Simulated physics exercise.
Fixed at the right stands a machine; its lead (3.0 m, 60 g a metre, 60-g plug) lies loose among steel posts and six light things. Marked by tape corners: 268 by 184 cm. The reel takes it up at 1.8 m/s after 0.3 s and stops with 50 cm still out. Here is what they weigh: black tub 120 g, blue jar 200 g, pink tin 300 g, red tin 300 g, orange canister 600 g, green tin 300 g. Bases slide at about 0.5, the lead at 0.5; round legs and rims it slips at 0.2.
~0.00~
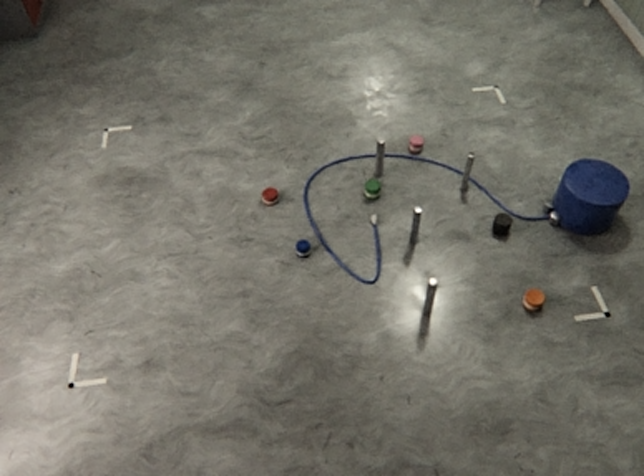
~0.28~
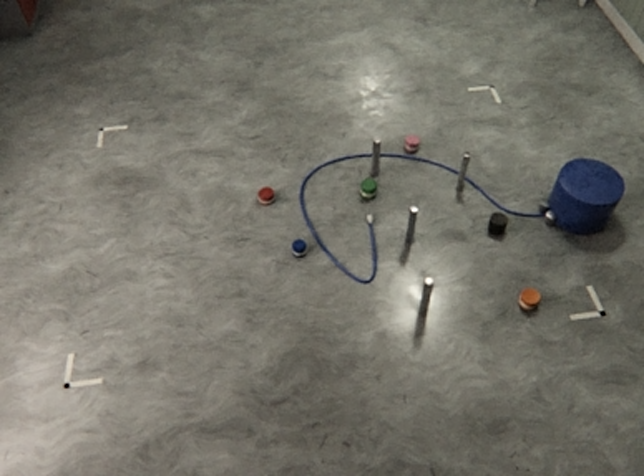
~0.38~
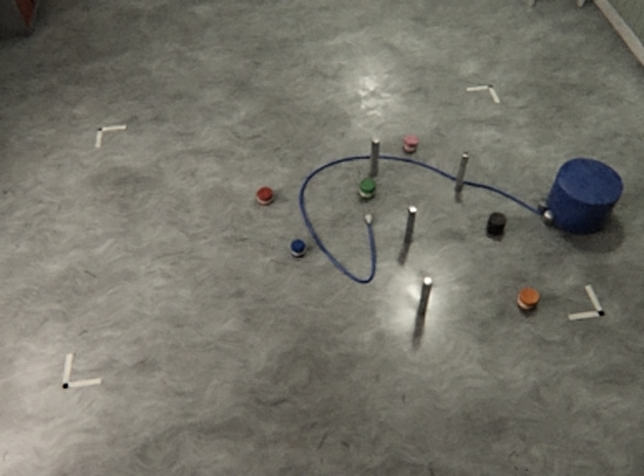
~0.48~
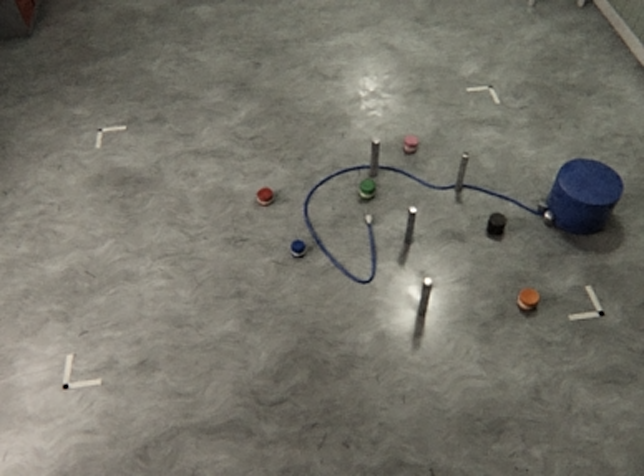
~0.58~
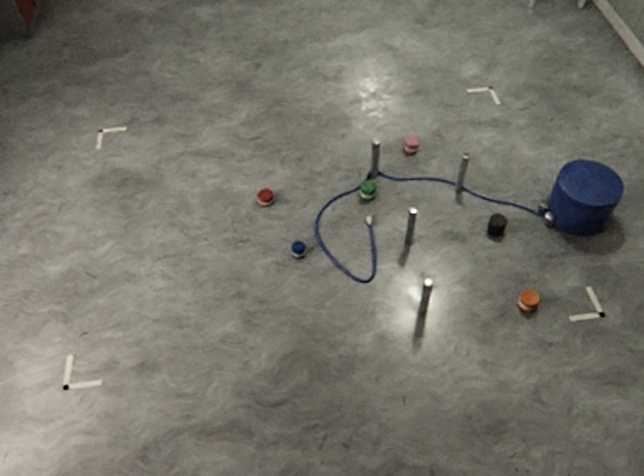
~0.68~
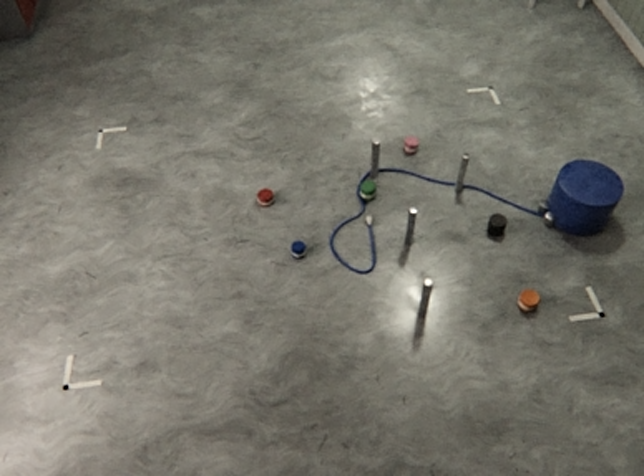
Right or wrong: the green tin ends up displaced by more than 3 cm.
Wrong.
By 1.0 s, plug at (369, 221); nothing else has moved.
By 1.3 s, plug at (352, 173); nothing else has moved.
By 1.7 s, plug at (474, 169); pink tin 5 cm off its start at (419, 138).
By 2.0 s, plug at (540, 188); pink tin 5 cm off its start.
By 2.8 s, plug at (542, 189); green tin 1 cm off its start at (369, 185), pink tin 5 cm off its start at (419, 138).
